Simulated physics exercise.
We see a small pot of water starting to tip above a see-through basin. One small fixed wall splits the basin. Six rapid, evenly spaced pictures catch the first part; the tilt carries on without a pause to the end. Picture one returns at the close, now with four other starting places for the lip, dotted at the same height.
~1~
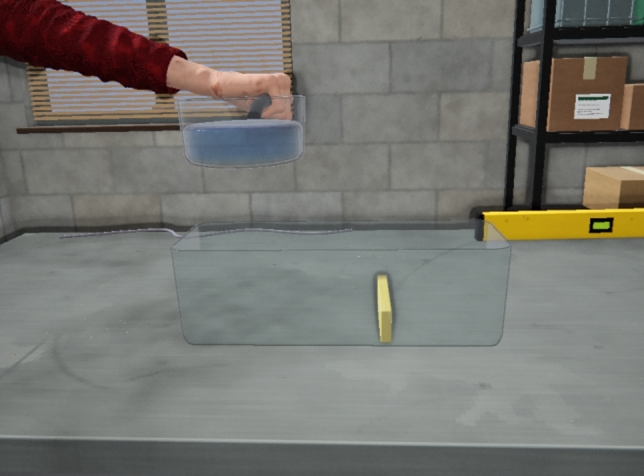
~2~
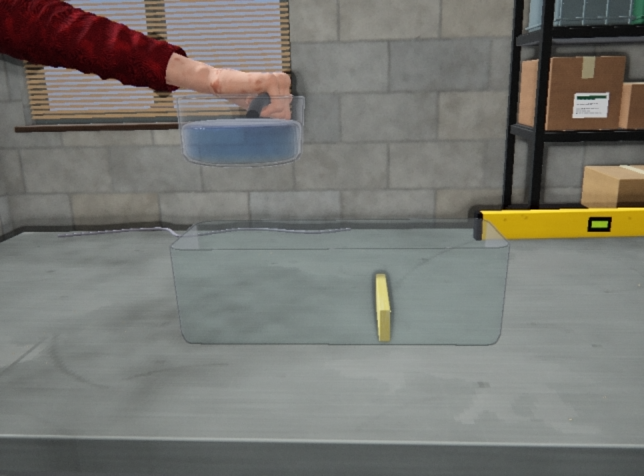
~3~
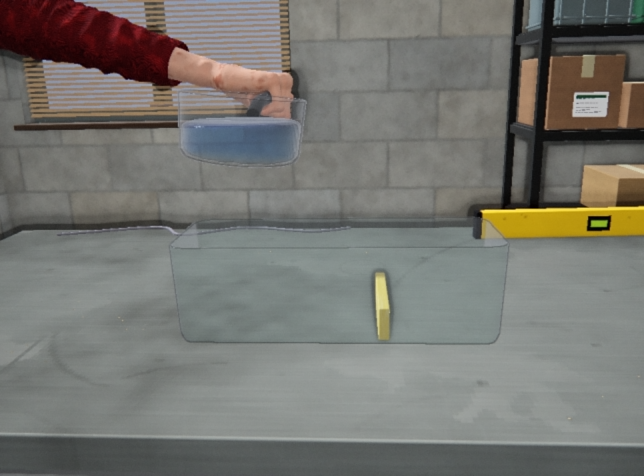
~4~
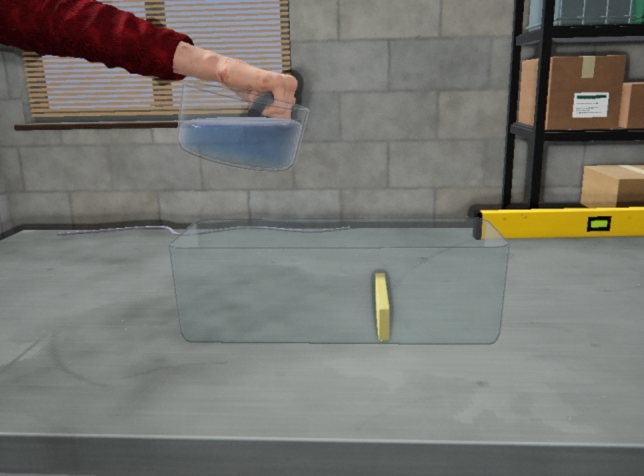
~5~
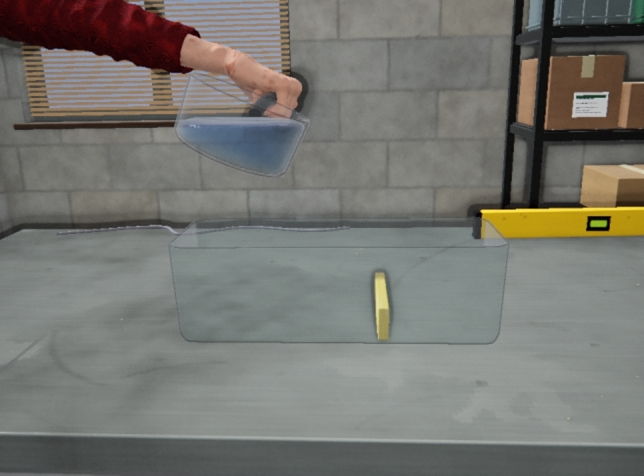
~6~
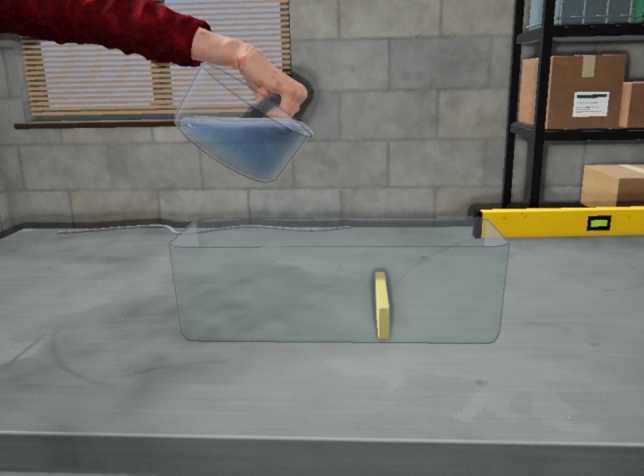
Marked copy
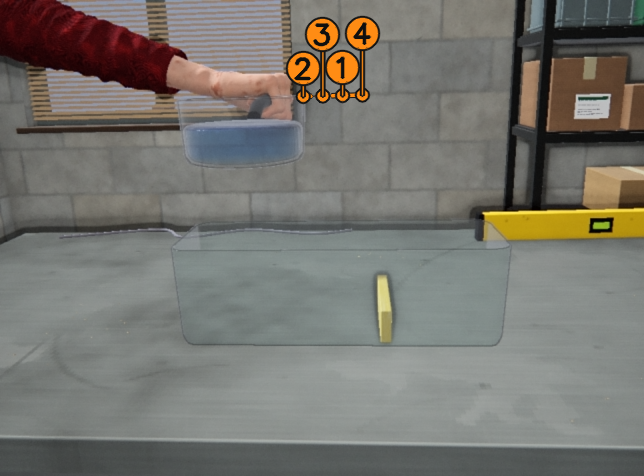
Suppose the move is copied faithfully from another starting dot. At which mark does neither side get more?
Use place 1.
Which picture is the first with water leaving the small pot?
In picture 6.
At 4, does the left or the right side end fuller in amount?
More ends on the right.
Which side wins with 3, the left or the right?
More ends on the left.
On the marked copy, 1 at (342, 95); 2 at (303, 96); 3 at (322, 96); 4 at (362, 95).
Choosing 1, about 49 % ends left of the wall and 51 % right of it.
Choosing 2, about 96 % ends left of the wall and 3 % right of it.
Choosing 3, about 75 % ends left of the wall and 24 % right of it.
Choosing 4, about 31 % ends left of the wall and 69 % right of it.
